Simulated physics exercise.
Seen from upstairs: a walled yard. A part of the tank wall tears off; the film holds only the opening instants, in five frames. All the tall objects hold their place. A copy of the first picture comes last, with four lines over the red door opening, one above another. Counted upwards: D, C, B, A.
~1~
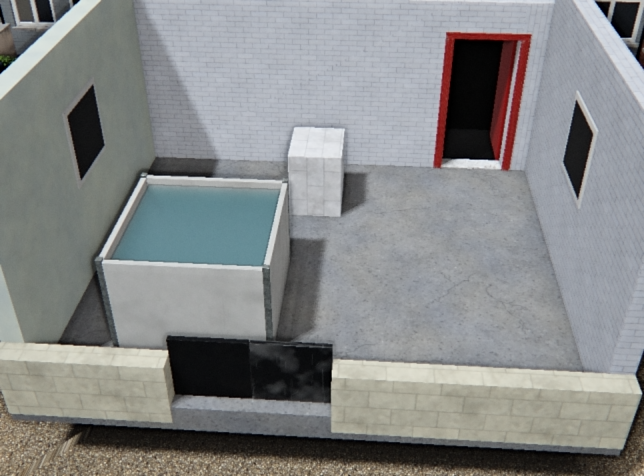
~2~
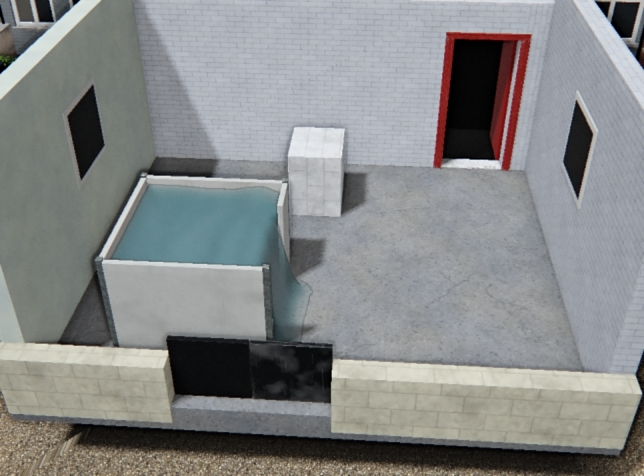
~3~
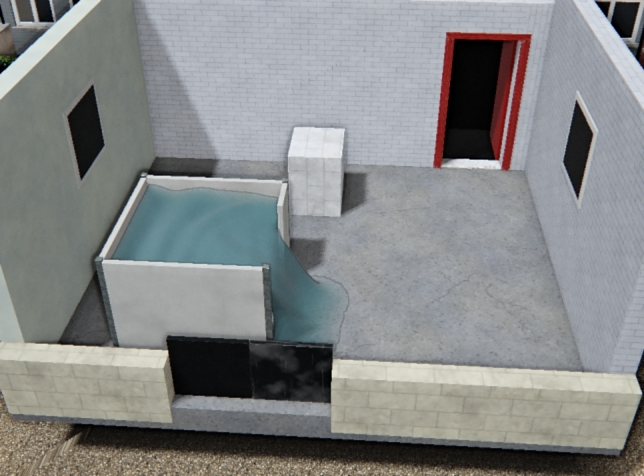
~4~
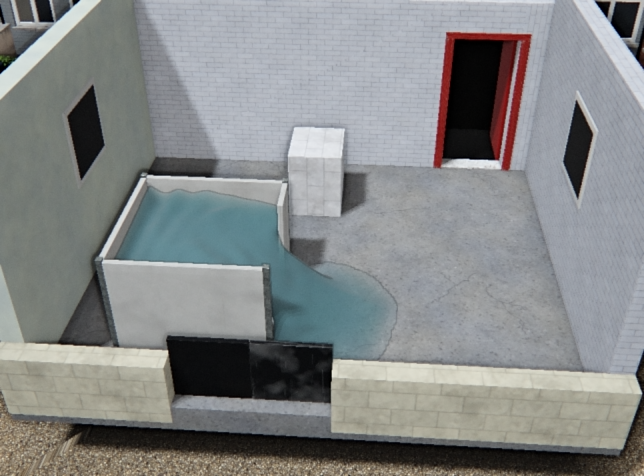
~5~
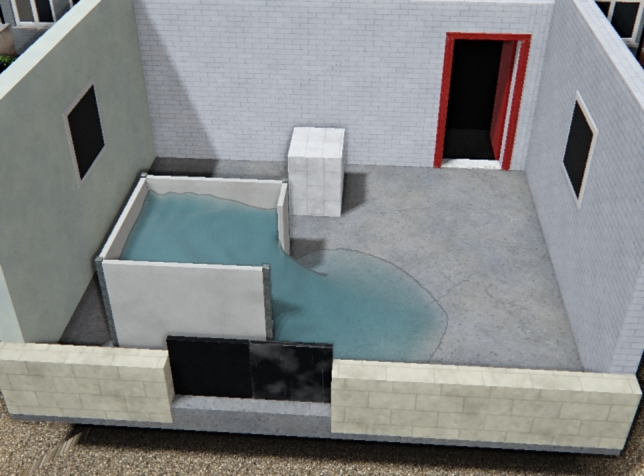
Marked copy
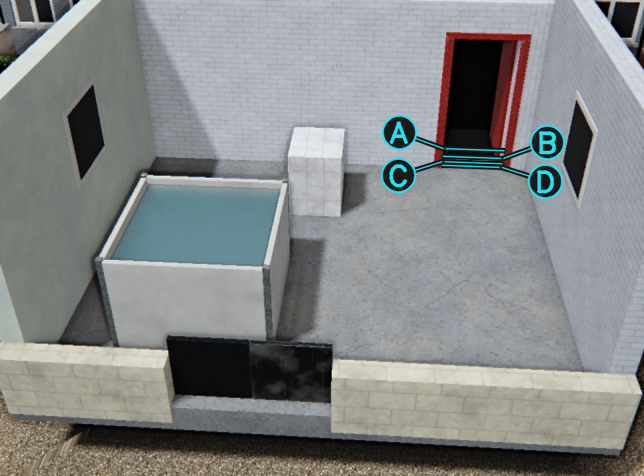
At first, a white tank full of still blue-green water stands at the left of a walled yard with a red doorway. Then water pours out through the tank's right side onto the gray floor, and the pool spreads rightward along the front wall while the level in the tank drops.
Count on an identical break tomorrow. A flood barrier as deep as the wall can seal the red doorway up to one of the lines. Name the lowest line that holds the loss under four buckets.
A will do.
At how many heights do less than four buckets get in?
One of them.
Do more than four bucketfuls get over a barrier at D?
Yes, that goes wrong.
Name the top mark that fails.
B.
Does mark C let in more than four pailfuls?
Yes, that goes wrong.
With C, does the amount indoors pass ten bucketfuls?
Yes, clearly.
In cyan, A at (473, 149); B at (472, 157); C at (472, 162); D at (471, 166); from the bottom up D, C, B, A.
With A, a bucket or two gets in.
With B, about 11 bucketfuls get in.
With C, dozens of bucketfuls pour in.
With D, dozens of bucketfuls pour in.
